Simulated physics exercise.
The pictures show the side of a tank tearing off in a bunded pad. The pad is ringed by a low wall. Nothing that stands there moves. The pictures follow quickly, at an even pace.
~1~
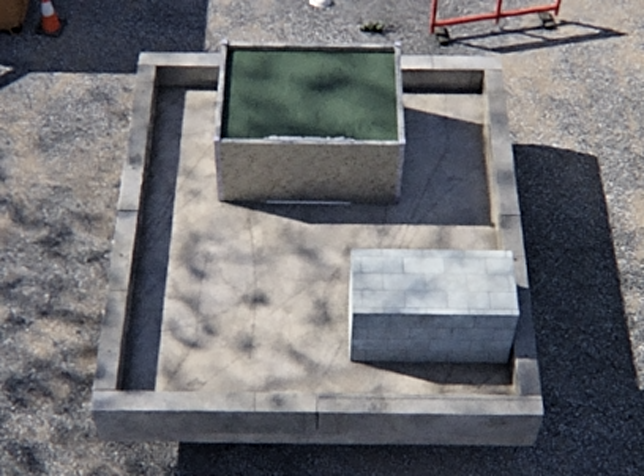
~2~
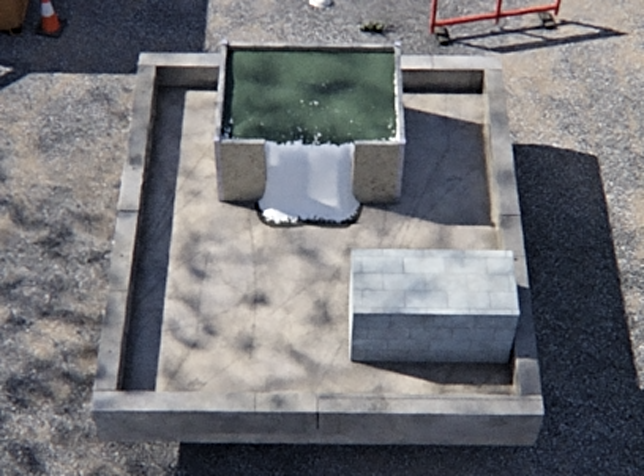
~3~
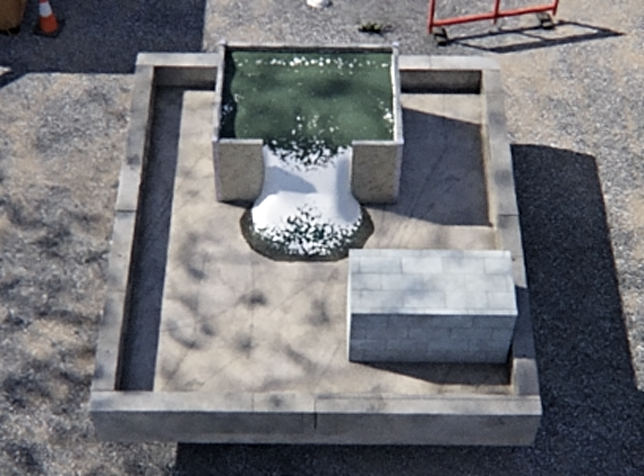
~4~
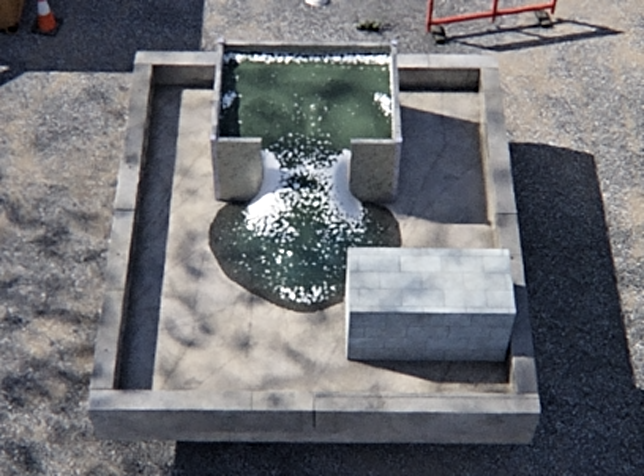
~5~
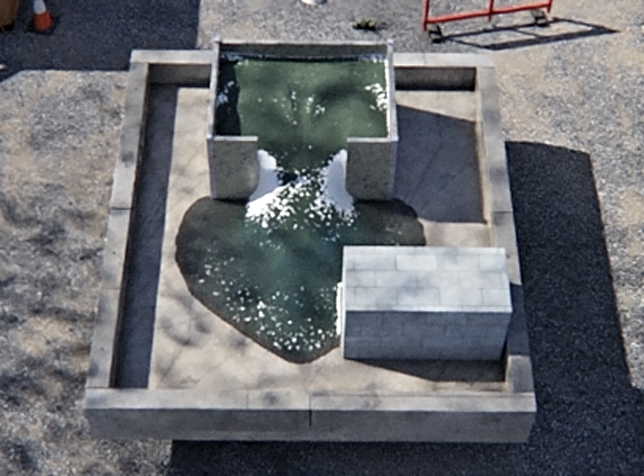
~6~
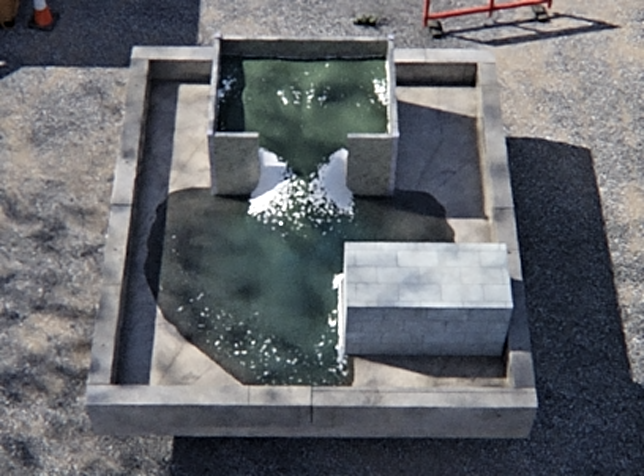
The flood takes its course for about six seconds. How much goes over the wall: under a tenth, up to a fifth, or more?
Over the wall goes less than a tenth.
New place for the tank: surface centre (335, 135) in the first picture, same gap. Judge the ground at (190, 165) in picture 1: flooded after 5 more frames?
There: Free of water.
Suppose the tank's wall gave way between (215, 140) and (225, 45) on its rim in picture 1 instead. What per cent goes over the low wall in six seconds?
Close to 28 %.
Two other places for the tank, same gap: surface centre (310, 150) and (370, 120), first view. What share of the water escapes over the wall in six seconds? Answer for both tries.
Near 10 and 8 in a hundred.
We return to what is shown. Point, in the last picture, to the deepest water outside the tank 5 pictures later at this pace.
I would point to (283, 402).
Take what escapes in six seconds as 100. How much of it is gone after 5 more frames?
Close to 10 %.
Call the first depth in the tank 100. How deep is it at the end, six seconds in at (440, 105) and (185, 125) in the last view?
In that order: 16 and 25 per cent.
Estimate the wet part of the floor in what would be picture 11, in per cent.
Near 65 in a hundred.
A moment on, water covers 50 % of the floor; the low wall has let 0 % over.
Next, water covers 55 % of the floor; the low wall has let 1 % over.
Then, water covers 70 % of the floor; the low wall has let 4 % over.
Later, water covers 85 % of the floor; the low wall has let 4 % over.
In the end, water covers 85 % of the floor; the low wall has let 5 % over.
